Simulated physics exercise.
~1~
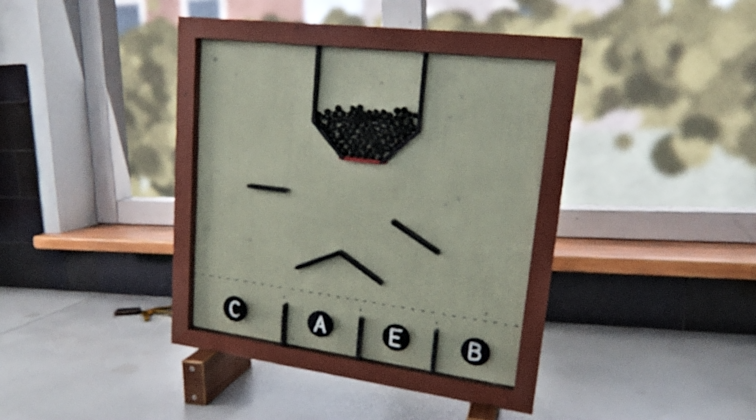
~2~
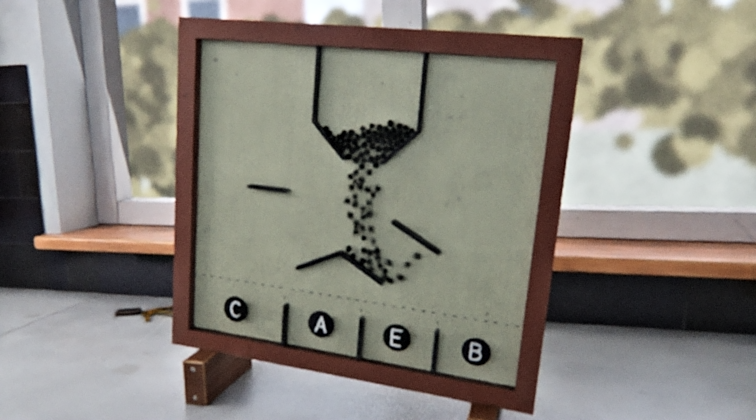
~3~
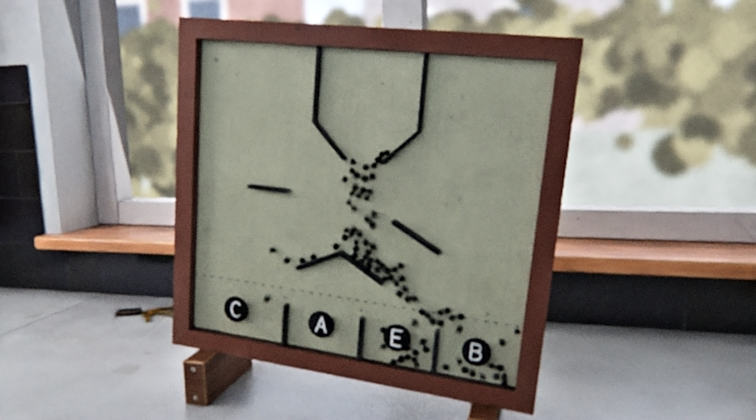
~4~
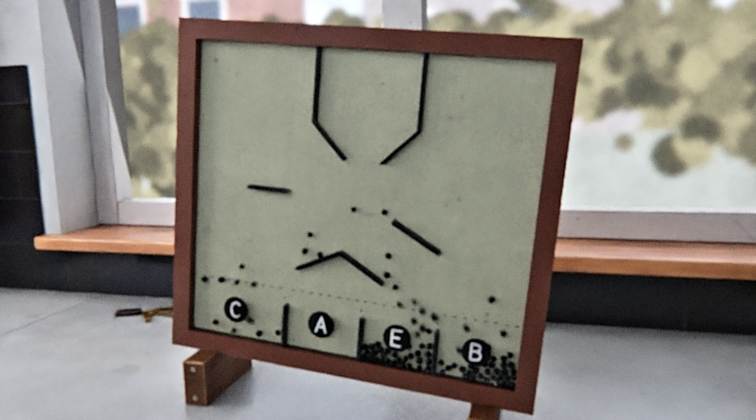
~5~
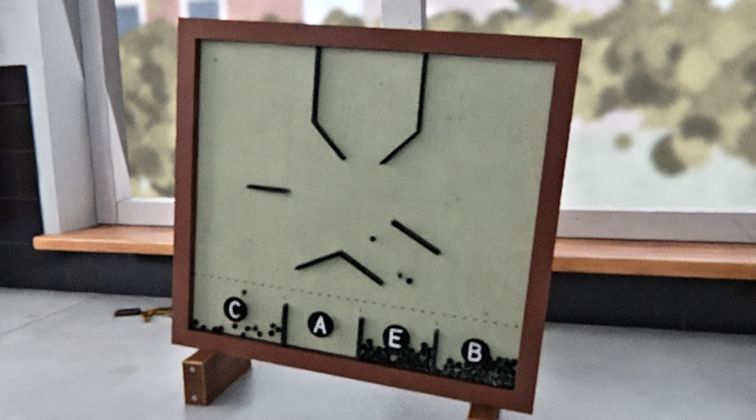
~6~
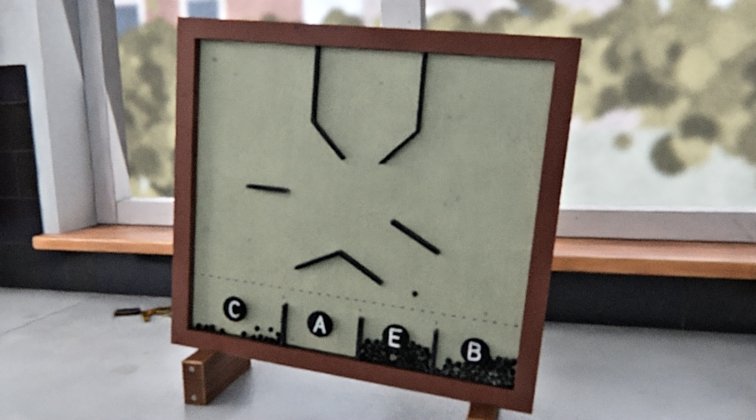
Small black beads poured from a hopper in an upright framed board, bounced off slanted bars and scattered downward, mostly to the right. They ended up heaped in bins E and B, with a few in C and none in A.
